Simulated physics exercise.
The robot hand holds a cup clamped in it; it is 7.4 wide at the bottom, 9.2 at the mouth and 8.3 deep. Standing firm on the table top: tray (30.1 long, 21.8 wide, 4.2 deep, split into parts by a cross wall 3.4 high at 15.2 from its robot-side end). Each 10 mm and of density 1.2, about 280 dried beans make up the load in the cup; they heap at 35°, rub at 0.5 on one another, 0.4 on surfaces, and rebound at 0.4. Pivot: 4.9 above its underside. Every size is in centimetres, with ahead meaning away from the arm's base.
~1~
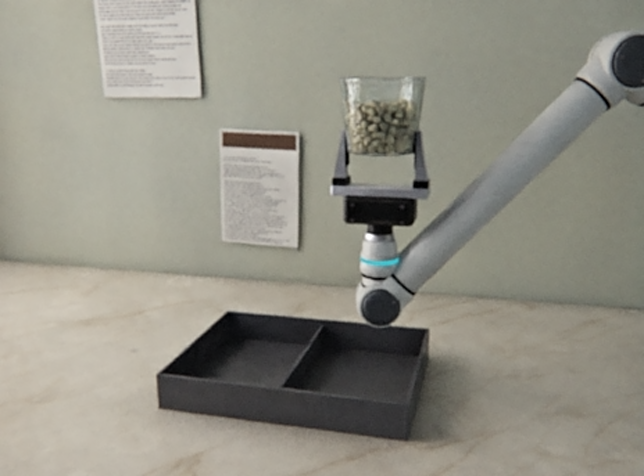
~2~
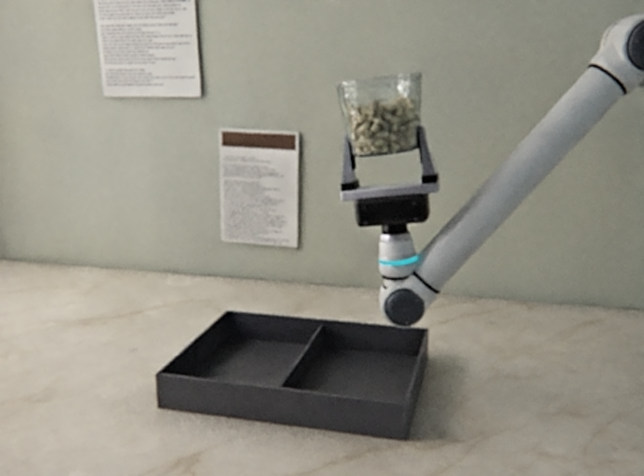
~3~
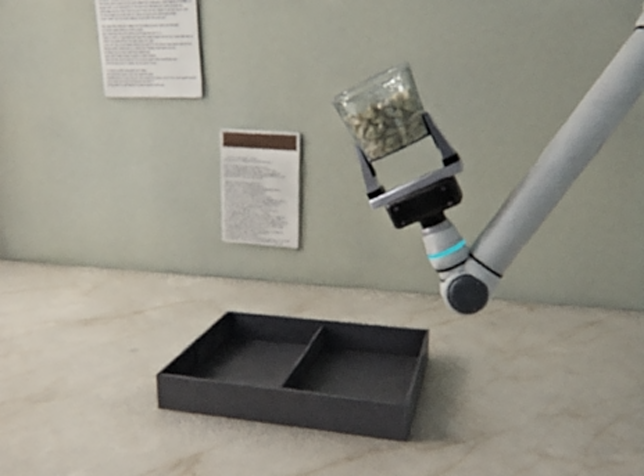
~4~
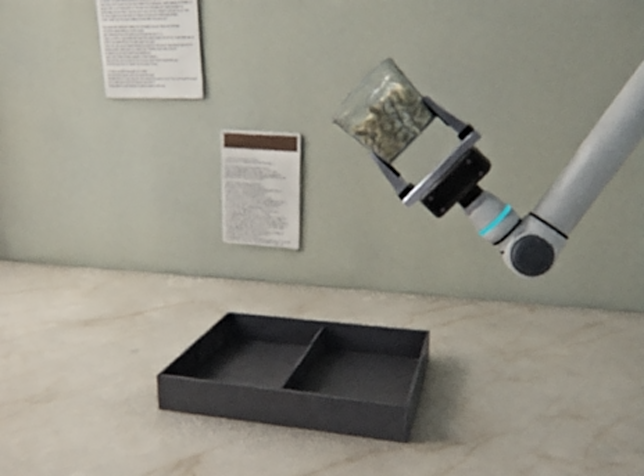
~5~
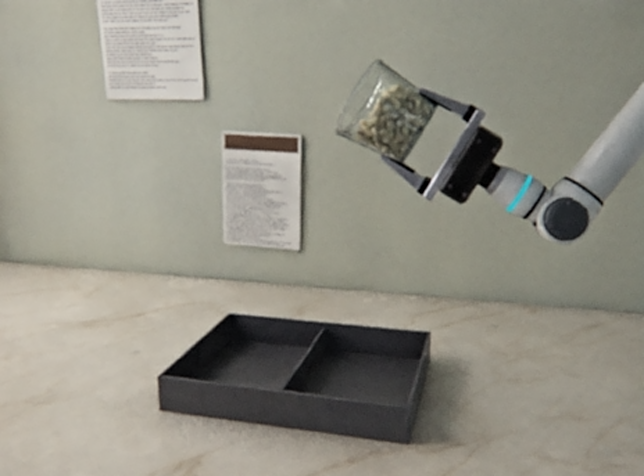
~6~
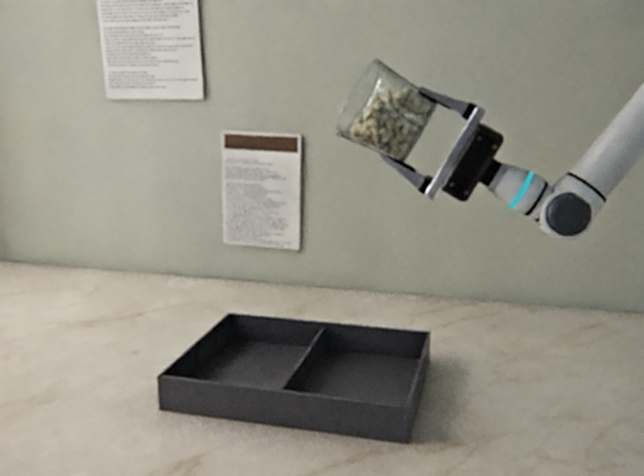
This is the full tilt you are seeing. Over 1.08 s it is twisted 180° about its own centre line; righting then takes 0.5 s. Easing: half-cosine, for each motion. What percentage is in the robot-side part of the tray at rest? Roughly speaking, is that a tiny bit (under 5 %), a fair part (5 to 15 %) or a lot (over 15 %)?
I'd say a tiny bit, under 5 %.
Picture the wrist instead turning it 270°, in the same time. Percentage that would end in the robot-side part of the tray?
Share: Close to 0 %.
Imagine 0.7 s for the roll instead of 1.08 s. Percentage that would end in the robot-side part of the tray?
Then roughly 0 %.
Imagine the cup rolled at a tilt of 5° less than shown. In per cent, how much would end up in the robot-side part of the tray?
0 %.
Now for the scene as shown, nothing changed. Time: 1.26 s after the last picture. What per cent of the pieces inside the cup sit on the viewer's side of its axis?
60 in a hundred, more or less.
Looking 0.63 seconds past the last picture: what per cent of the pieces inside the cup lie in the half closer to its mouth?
35 per cent, roughly.
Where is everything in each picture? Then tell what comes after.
The first frame shows the cup middle at (382, 117), upright; upper third of the load around (381, 109), from x 350 to 415, top at y 100; 281 in the cup.
The second frame shows the cup middle at (382, 116), tipped 8°; upper third of the load around (383, 109), from x 350 to 415, top at y 95.
The third frame shows the cup middle at (385, 117), tipped 26°; upper third of the load around (394, 109), from x 350 to 420, top at y 90.
The fourth frame shows the cup middle at (388, 116), tipped 48°; upper third of the load around (398, 106), from x 355 to 425, top at y 85.
The fifth frame shows the cup middle at (390, 116), tipped 61°; upper third of the load around (398, 105), from x 360 to 430, top at y 90.
The sixth frame shows the cup middle at (389, 116), tipped 62°; upper third of the load around (399, 106), from x 350 to 425, top at y 90; 281 in the cup.
Then, 0.63 s on, tipped 62°, highest piece 39 above the table; 280 in the cup, 1 in the robot-side part.
Then, 1.26 s on, tipped 43°, highest piece 38 above the table; 275 in the cup, 4 in the far-side part, 2 in flight or on a rim.
Then, 1.78 s on, upright, highest piece 39 above the table; 275 in the cup, 6 in the far-side part.
Then, 2.48 s on, upright, highest piece 39 above the table; 275 in the cup, 6 in the far-side part.
In the end, 275 in the cup, 6 in the far-side part. That is 0 % in the robot-side part of the tray.
